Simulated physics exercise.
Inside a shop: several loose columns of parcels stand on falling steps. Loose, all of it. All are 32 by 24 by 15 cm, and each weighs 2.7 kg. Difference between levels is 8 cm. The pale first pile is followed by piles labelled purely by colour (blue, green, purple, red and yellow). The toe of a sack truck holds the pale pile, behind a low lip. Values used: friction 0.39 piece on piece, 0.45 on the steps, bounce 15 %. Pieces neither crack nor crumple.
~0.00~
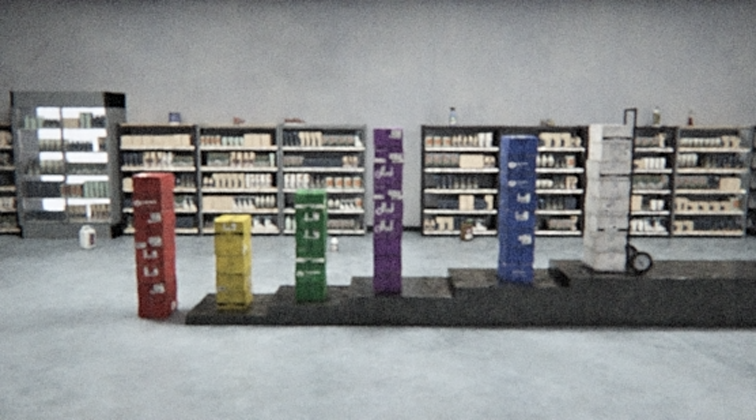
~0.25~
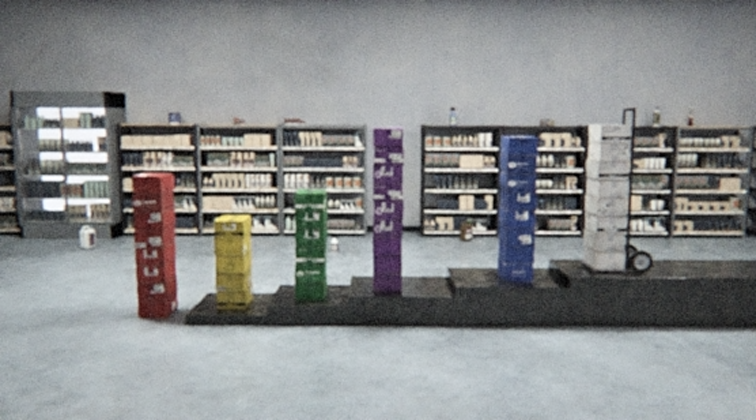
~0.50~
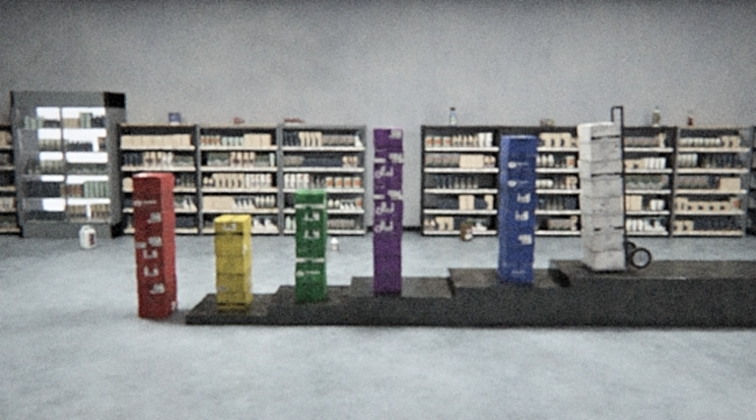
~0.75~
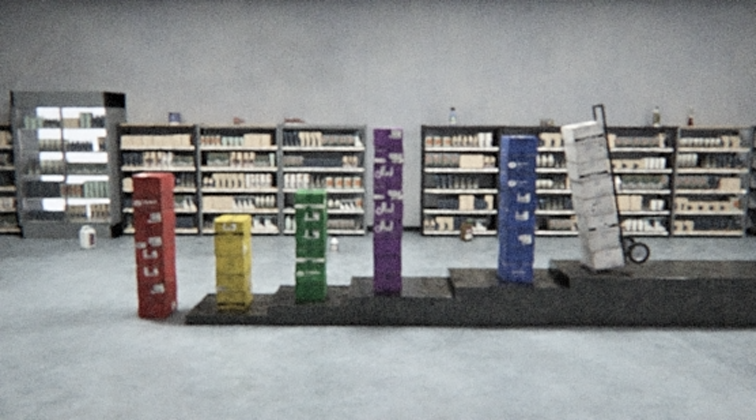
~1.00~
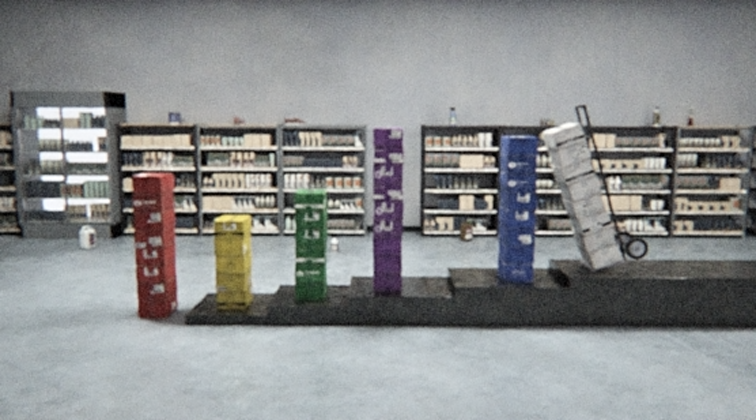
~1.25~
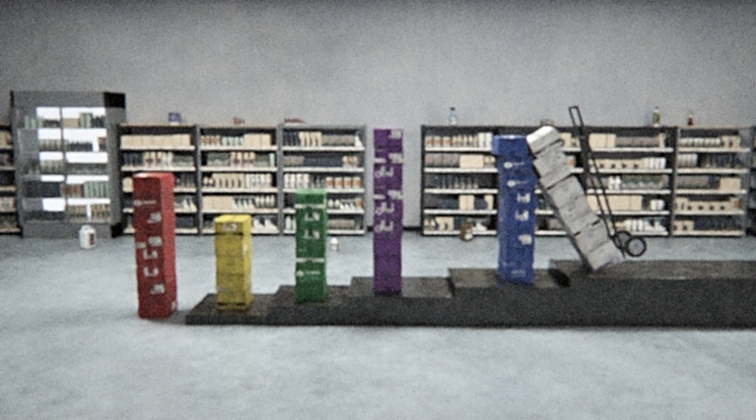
A tall white stack of boxes on a hand truck stood still, then tilted left with the truck until it leaned away from the frame and pushed against the top of the blue stack.
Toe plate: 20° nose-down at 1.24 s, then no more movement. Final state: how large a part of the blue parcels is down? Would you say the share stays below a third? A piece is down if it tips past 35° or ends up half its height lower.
No.
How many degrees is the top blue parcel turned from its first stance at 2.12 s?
It's at some 20 degrees.
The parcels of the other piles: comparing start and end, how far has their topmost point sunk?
About 64 cm.
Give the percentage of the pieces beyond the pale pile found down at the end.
The share is about 95 in a hundred.
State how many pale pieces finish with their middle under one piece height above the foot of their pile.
3.
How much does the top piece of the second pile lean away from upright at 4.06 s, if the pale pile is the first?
Measured from upright, roughly 10°.
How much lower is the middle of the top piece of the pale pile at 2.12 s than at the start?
80 cm.
By 2.12 s, 8 of the pale pile down; 7 of the 8 blue parcels down (7 of 36 in all colours); top blue parcel tilted 22°, 44 cm lower; top purple parcel moved 7 cm.
By 4.06 s, 7 of the pale pile down; 7 of the 8 blue parcels down (25 of 36 in all colours); top blue parcel tilted 8°, 59 cm lower; top purple parcel on its side.
When it is over (5.6 s), 7 of the pale pile down; 7 of the 8 blue parcels down (34 of 36 in all colours); top blue parcel tilted 8°, 59 cm lower; top red parcel upside down. That is 88 per cent. In pixels of the last frame, middles, top blue parcel near (407, 215).
